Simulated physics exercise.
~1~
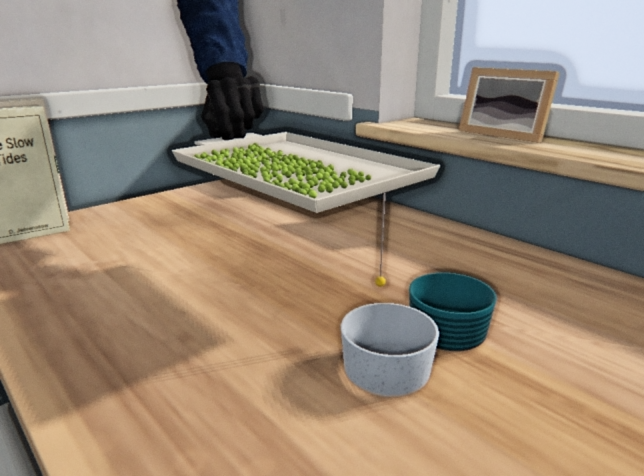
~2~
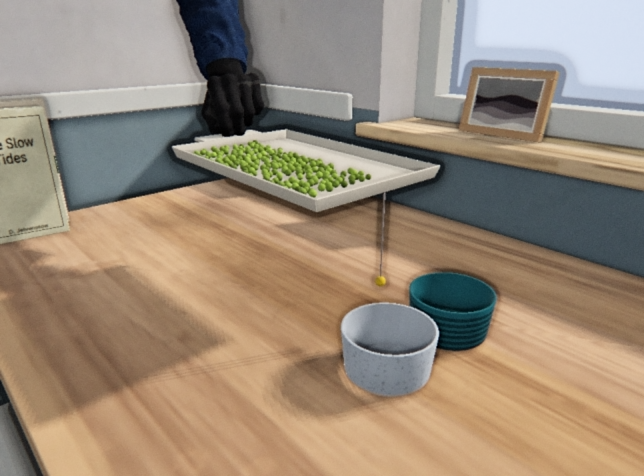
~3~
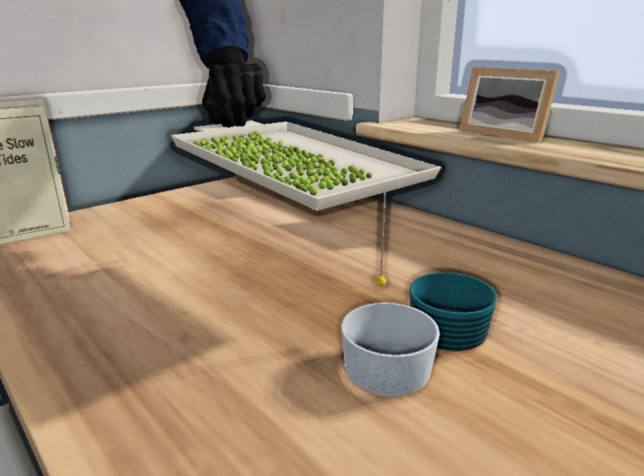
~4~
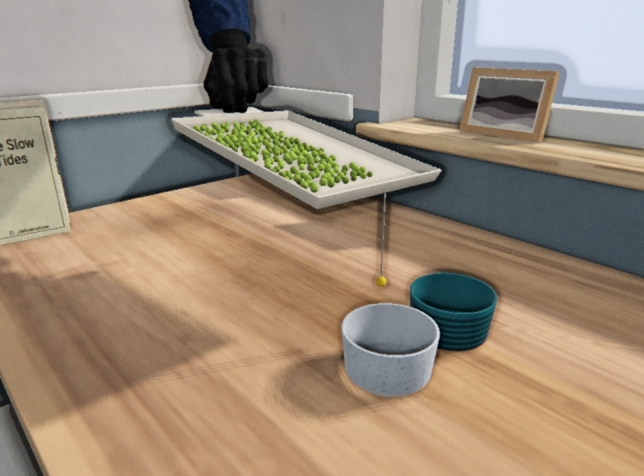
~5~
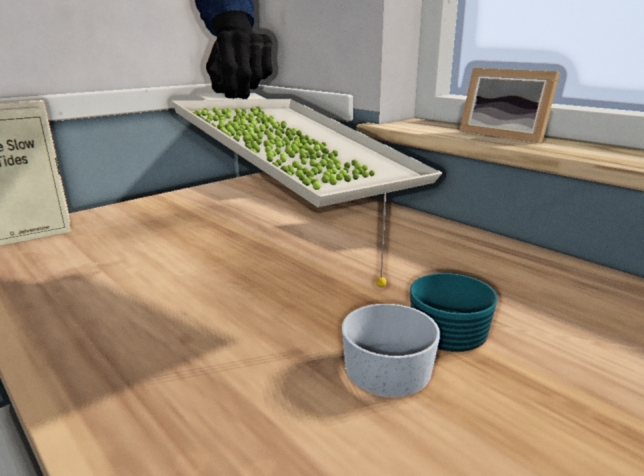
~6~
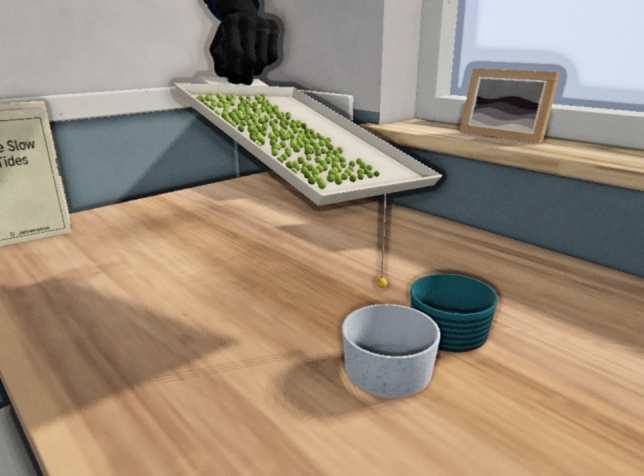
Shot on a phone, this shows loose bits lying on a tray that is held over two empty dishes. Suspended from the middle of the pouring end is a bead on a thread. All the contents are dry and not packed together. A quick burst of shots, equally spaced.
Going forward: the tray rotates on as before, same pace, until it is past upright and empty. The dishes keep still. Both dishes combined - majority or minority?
Between them the dishes get the bulk of it.
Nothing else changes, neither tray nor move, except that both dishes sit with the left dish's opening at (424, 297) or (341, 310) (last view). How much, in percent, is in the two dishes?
Roughly 70% on the first try and 50% on the second.
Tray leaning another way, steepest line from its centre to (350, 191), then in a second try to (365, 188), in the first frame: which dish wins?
Note: Place 1, the dish at the left; place 2, the dish at the left.
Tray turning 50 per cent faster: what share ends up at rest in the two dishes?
It would be around 60 per cent.
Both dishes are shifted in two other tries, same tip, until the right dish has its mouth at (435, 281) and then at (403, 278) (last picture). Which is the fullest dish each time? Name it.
Trial one goes to the right of the two, trial two to the right of the two.
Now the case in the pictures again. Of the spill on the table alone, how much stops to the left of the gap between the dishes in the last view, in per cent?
I reckon around 30 per cent.
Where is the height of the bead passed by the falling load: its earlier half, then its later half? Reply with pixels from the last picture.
The early half goes through (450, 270), the late half through (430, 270).
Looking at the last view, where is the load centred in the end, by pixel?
Around (452, 324), give or take.
Soon, tray tipped steeply; about two thirds on the tray; a stray few in the left dish; a small part in the right dish; a small part outside both; about a quarter in the air.
A while on, tray tipped right over; a small part on the tray; a stray few in the left dish; about half in the right dish; about a quarter outside both; about a quarter in the air.
Towards the end, tray tipped past a quarter turn; a small part in the left dish; about two thirds in the right dish; about a third outside both.
Finally, tray tipped past a quarter turn; a small part in the left dish; about two thirds in the right dish; about a third outside both.
